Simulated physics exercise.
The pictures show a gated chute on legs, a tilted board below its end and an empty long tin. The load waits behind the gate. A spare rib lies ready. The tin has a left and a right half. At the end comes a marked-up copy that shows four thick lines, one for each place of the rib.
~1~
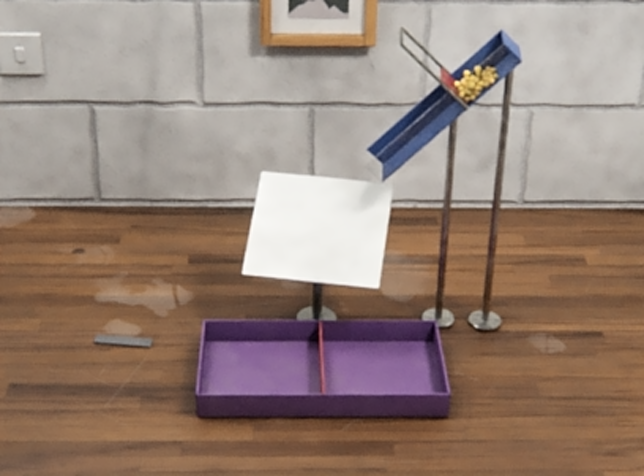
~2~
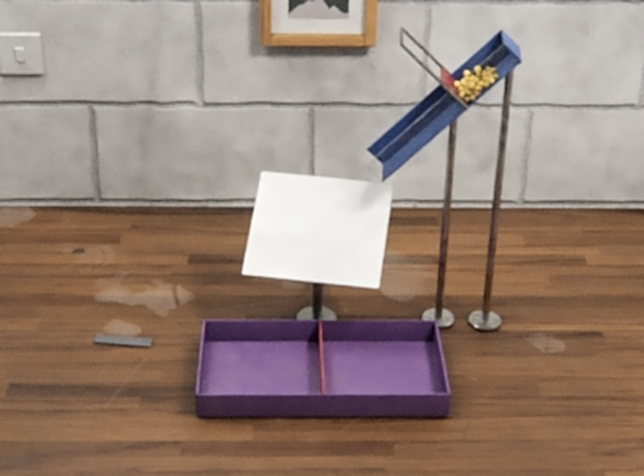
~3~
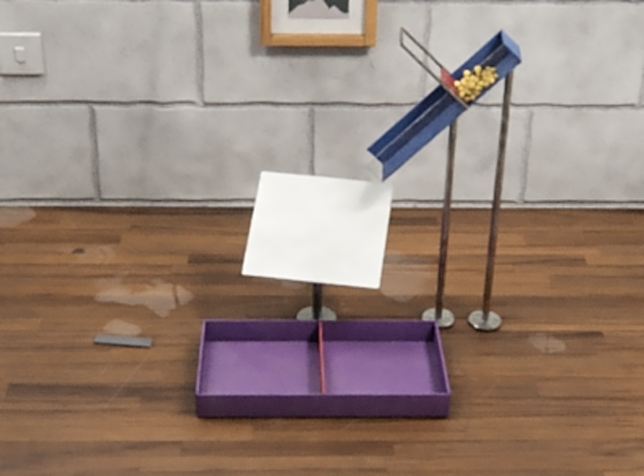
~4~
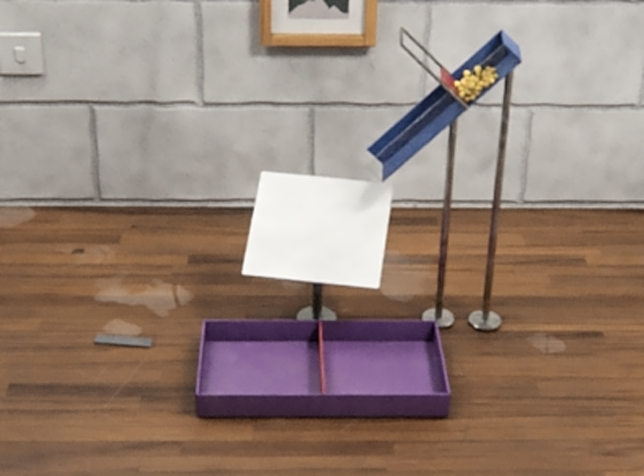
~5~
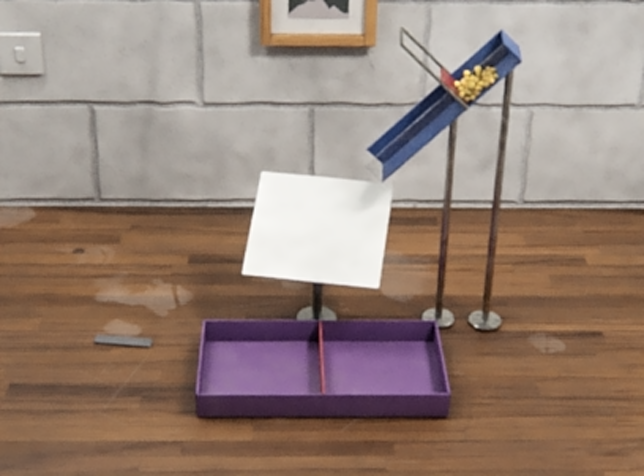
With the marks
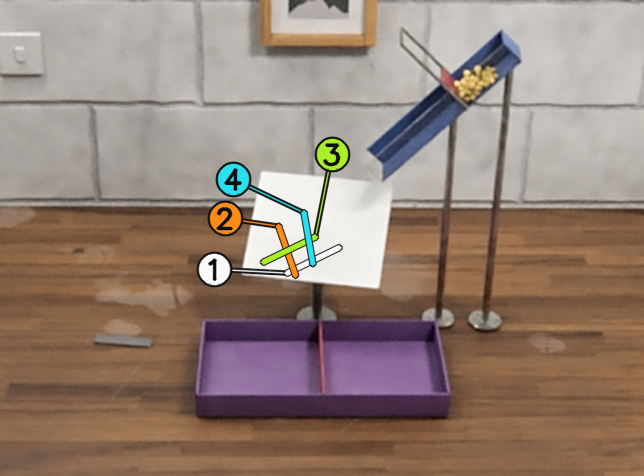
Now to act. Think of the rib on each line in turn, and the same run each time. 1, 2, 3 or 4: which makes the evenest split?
The best line is 4.
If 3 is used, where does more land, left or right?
Left.
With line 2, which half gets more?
The left half.
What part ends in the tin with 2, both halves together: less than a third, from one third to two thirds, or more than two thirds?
More than two thirds.
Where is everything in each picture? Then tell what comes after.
The first frame shows load behind the gate at (472, 83), puffed corn balls; lip of the chute at (383, 173), sloping fairly steeply.
The second frame shows middle of the board at (318, 228), tilted fairly steeply; middle of its low edge at (310, 281); of its high edge at (327, 178).
The third frame shows front corners of the tin at (197, 394) and (449, 394); front end of its middle wall at (324, 394); gate still shut at (445, 78).
The fourth frame shows middle of the load at (472, 83); lip at (383, 173).
The fifth frame shows middle of the load at (472, 83); lip at (383, 173).
On the marked copy, line 1 from (339, 247) to (287, 273); line 2 from (278, 226) to (295, 275); line 3 from (315, 237) to (263, 262); line 4 from (303, 212) to (312, 263).
For line 1, of what is caught, nearly all in the left half, a small part in the right.
For line 2, of what is caught, most in the left half, about a quarter in the right.
For line 3, of what is caught, nearly all in the left half, a stray few in the right.
For line 4, of what is caught, about half in the left half, about half in the right.
